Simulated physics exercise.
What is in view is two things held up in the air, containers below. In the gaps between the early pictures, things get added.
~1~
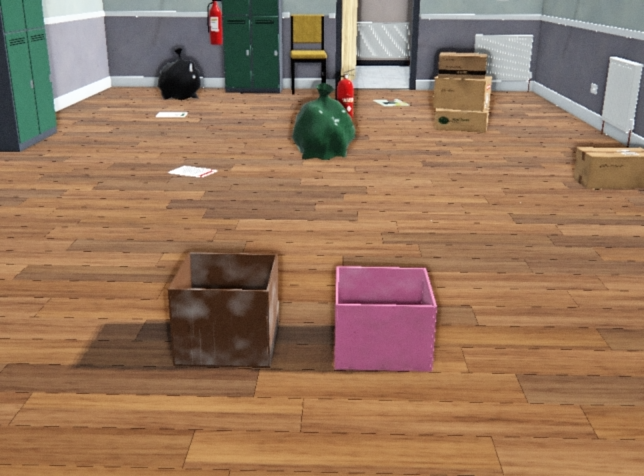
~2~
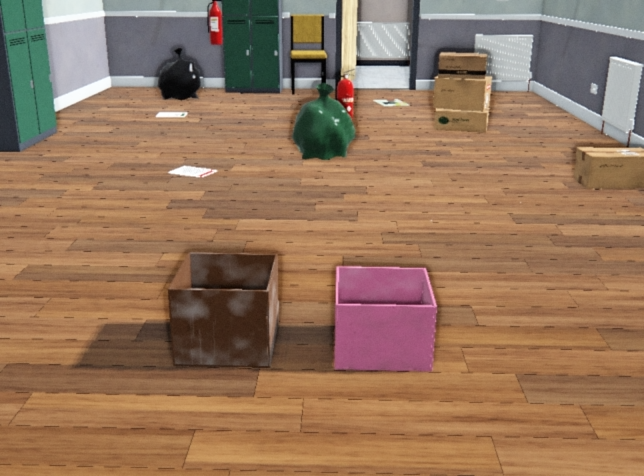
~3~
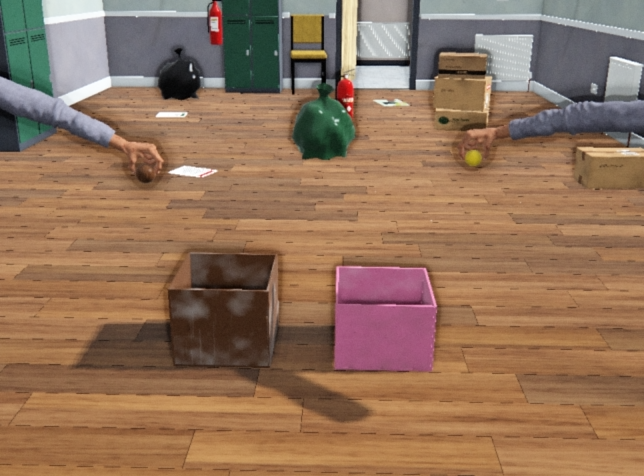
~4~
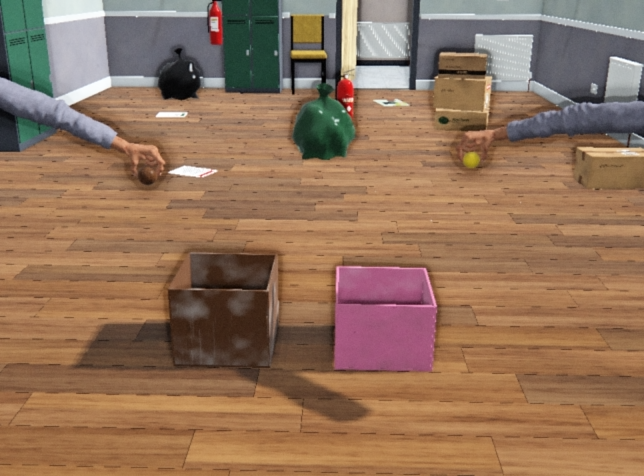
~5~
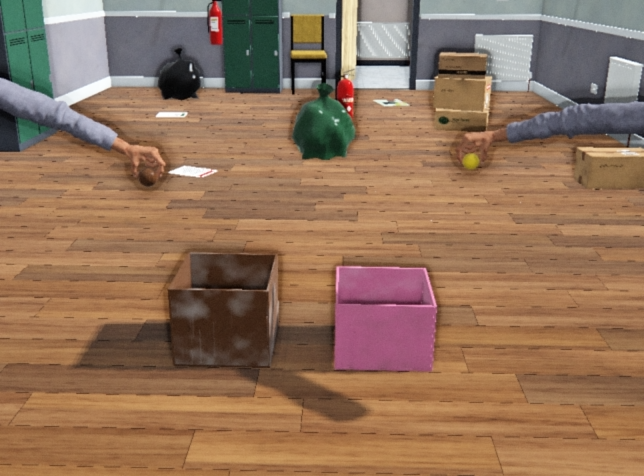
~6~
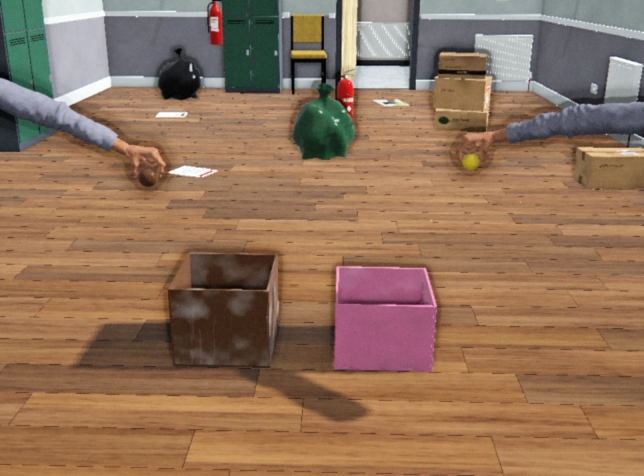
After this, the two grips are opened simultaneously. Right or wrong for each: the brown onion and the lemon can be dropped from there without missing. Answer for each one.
Judged: Brown onion: Wrong; lemon: Wrong.
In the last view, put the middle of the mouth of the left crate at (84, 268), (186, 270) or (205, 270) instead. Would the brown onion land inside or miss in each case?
Taking the spots in order, the brown onion does not get in, then enters the mouth, then does not get in.
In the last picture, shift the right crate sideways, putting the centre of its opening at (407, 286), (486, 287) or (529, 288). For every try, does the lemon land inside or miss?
Lemon: Falls outside; lands in it; falls outside.
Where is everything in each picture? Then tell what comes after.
The first picture shows left crate (228, 308).
The second picture shows right crate (382, 317).
The third picture shows still on the way; brown onion (146, 173); left crate (228, 308).
The fourth picture shows still on the way; lemon (471, 160); right crate (382, 317).
The fifth picture shows still on the way; brown onion (148, 177); left crate (228, 308).
The sixth picture shows in place, still held; brown onion (148, 177); lemon (471, 162); right crate (382, 317).
Then, 0.28 s after the last picture, brown onion falling near (154, 252); lemon falling near (465, 239).
At rest, the brown onion ends up outside, near (160, 334); the lemon ends up outside, near (456, 342).
